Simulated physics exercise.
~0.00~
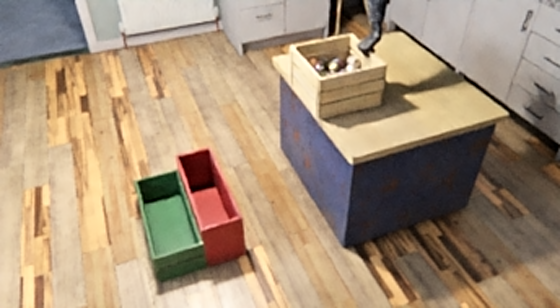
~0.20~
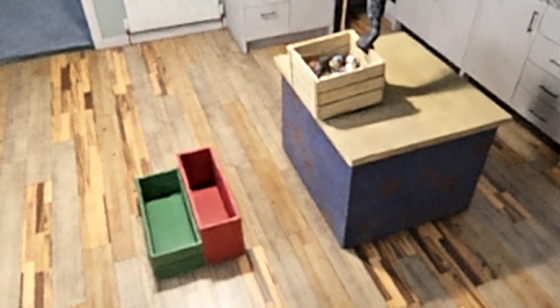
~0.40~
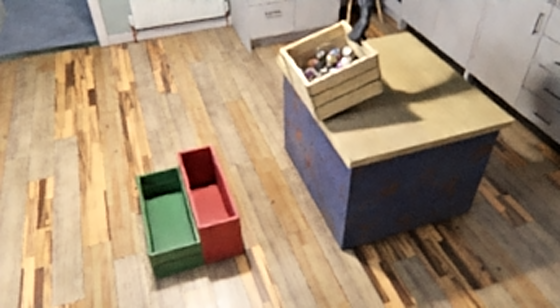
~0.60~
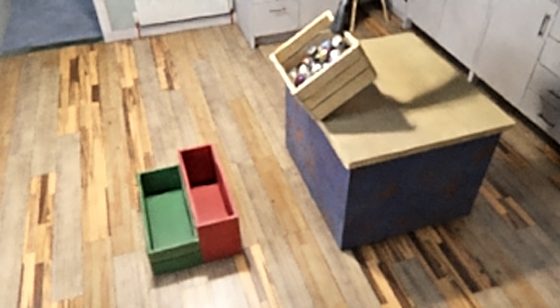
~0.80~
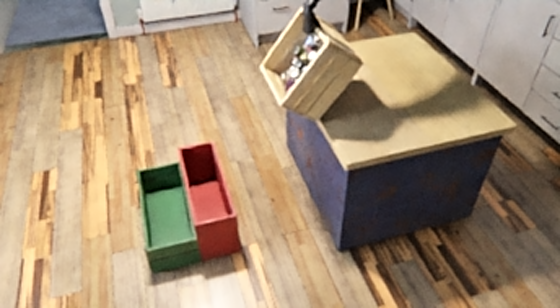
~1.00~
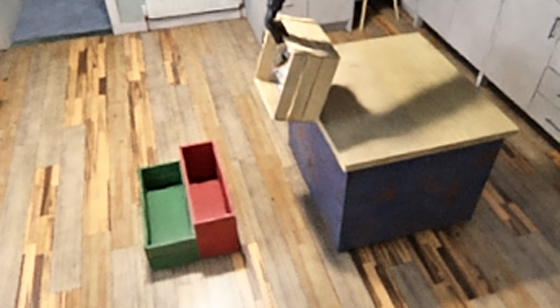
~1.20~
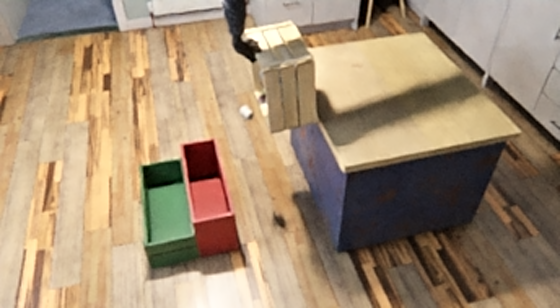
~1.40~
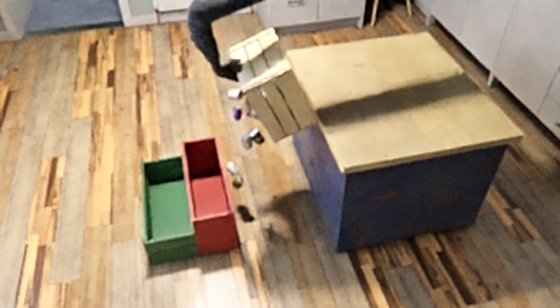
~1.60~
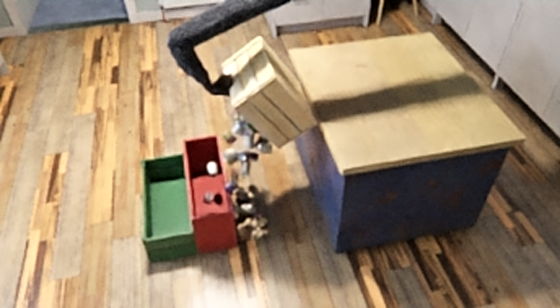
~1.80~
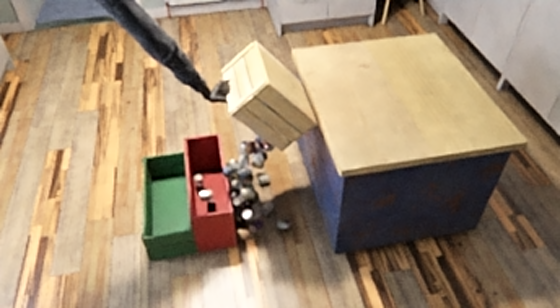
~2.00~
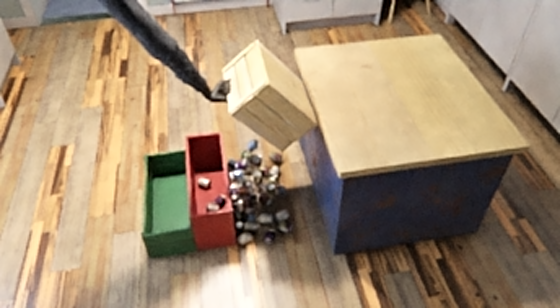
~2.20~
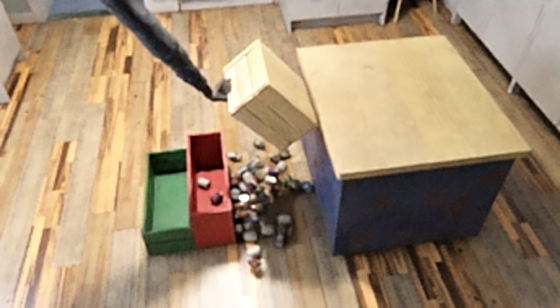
A pale wooden box full of small cans sits on a blue bench with a tan top, seen from above in a room with plank flooring and white cabinets. To the left on the floor stand two empty open tubs, a red one nearer the bench and a green one beyond it. A dark arm tips the box leftward over the bench edge, steeper and steeper, until the cans spill out. A few drop into the red tub, but most tumble to the floor between it and the bench. The box stays tilted, nearly upside down, above the scattered heap, and the green tub remains empty.
